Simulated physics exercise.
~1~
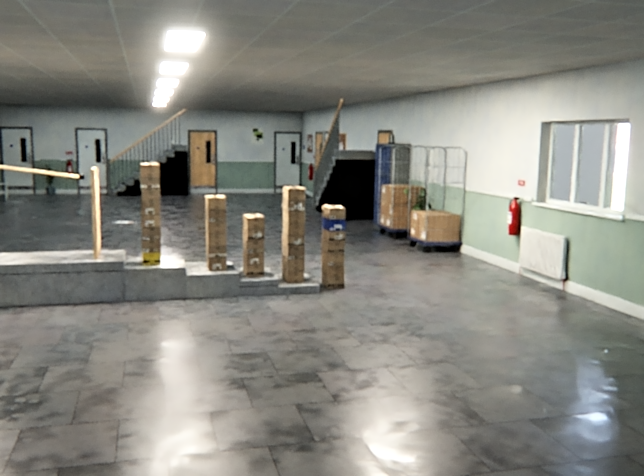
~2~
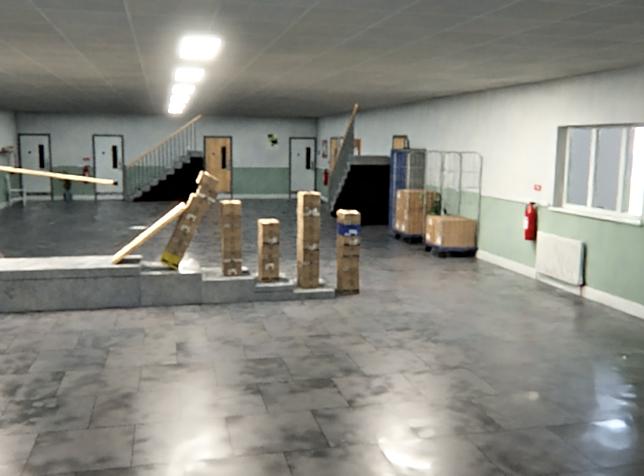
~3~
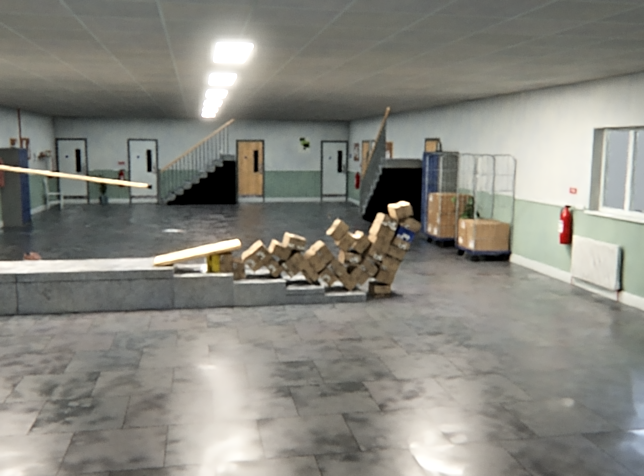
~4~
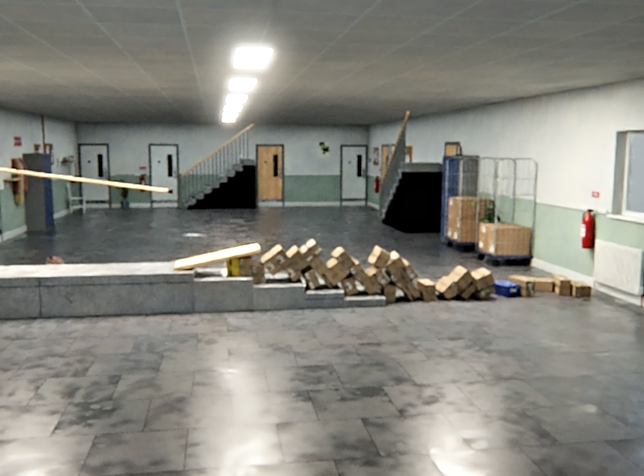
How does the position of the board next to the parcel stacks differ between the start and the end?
At the start the board stands upright beside the stacks, and by the end it lies on its side on the steps.
